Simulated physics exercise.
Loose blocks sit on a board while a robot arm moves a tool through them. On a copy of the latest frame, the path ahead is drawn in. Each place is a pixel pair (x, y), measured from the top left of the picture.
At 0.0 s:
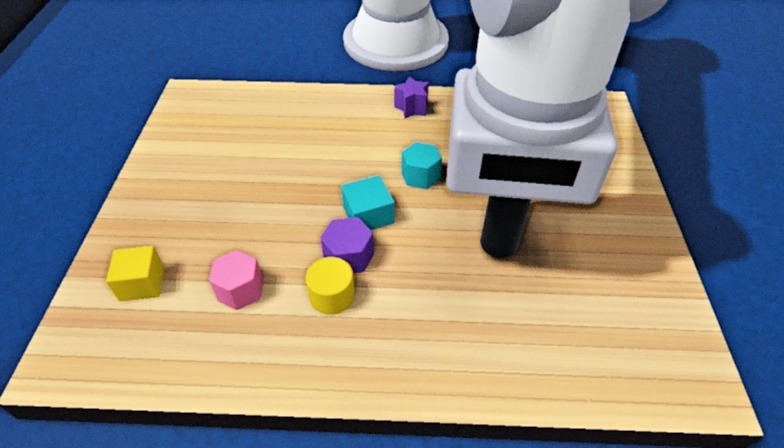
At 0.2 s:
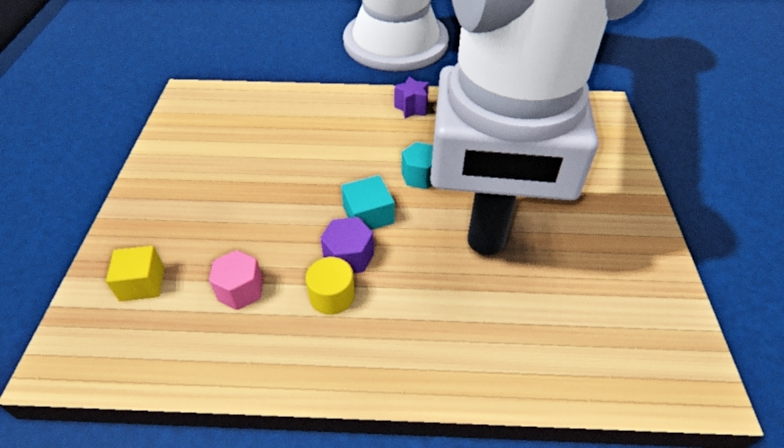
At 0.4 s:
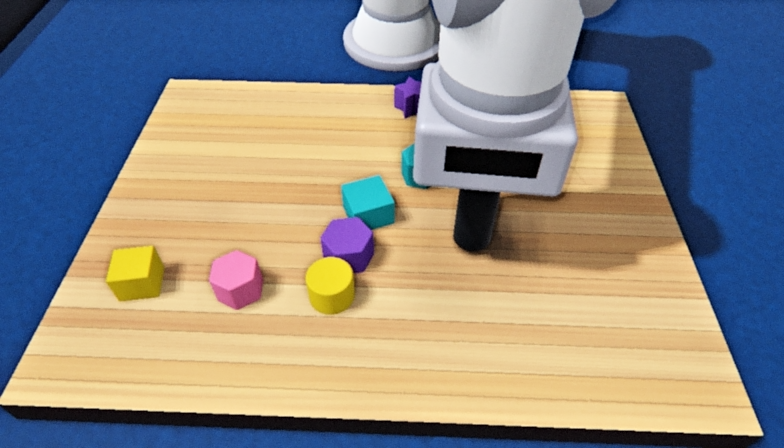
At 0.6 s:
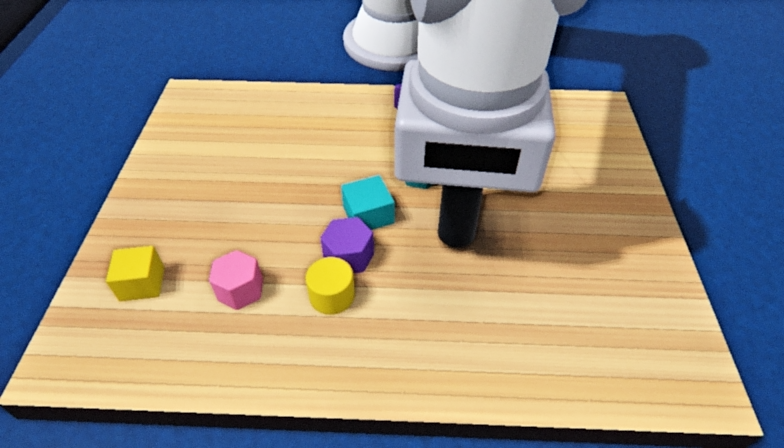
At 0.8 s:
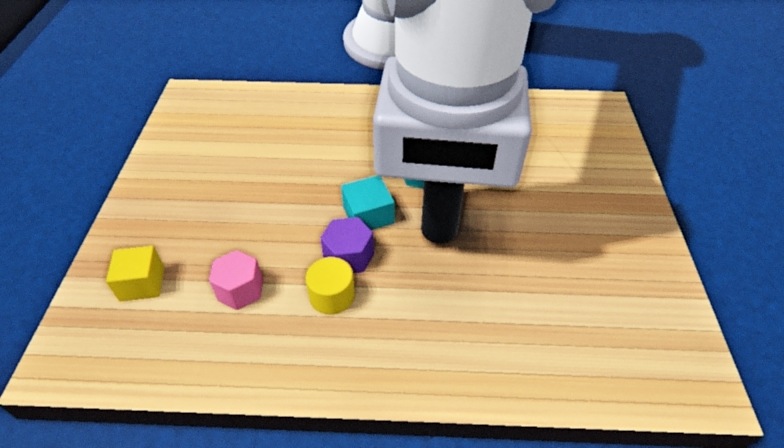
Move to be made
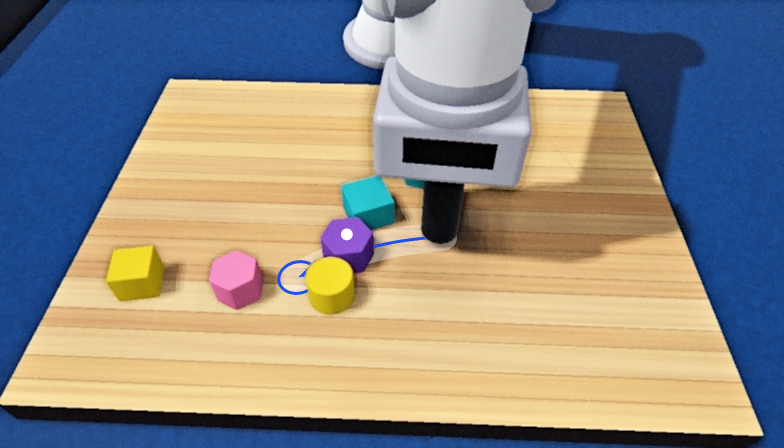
The video shows a robot arm moving its black tool steadily leftward above a wooden board scattered with yellow, pink, purple and turquoise blocks, passing in front of some at the back while the blocks stay still.
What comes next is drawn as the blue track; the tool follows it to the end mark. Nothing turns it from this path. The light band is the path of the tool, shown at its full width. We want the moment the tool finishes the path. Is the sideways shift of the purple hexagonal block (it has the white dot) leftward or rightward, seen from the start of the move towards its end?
Its sideways move is to the right.
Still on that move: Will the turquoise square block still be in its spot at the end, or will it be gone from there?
That block is not shifted.
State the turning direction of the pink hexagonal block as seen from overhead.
Short answer: Counterclockwise.
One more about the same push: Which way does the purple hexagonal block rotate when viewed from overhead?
Looking from above, the answer is clockwise.
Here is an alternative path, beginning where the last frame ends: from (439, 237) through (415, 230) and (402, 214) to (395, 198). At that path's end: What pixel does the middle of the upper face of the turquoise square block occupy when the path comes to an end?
The answer is (351, 182).
The drawn path runs from (439, 237) over (367, 248) to (298, 277); the dot is on the purple hexagonal block.
The first path, step by step. One third of the way, tool at (390, 236); nothing pushed yet.
Two thirds of the way, tool at (343, 249); yellow disc at (327, 277); purple hexagonal block at (298, 242), turned 20° clockwise.
At the end, tool at (297, 271); pink hexagonal block at (211, 274), turned 40° anticlockwise; yellow disc at (326, 281); purple hexagonal block at (252, 248), turned 55° clockwise; turquoise square block not moved.
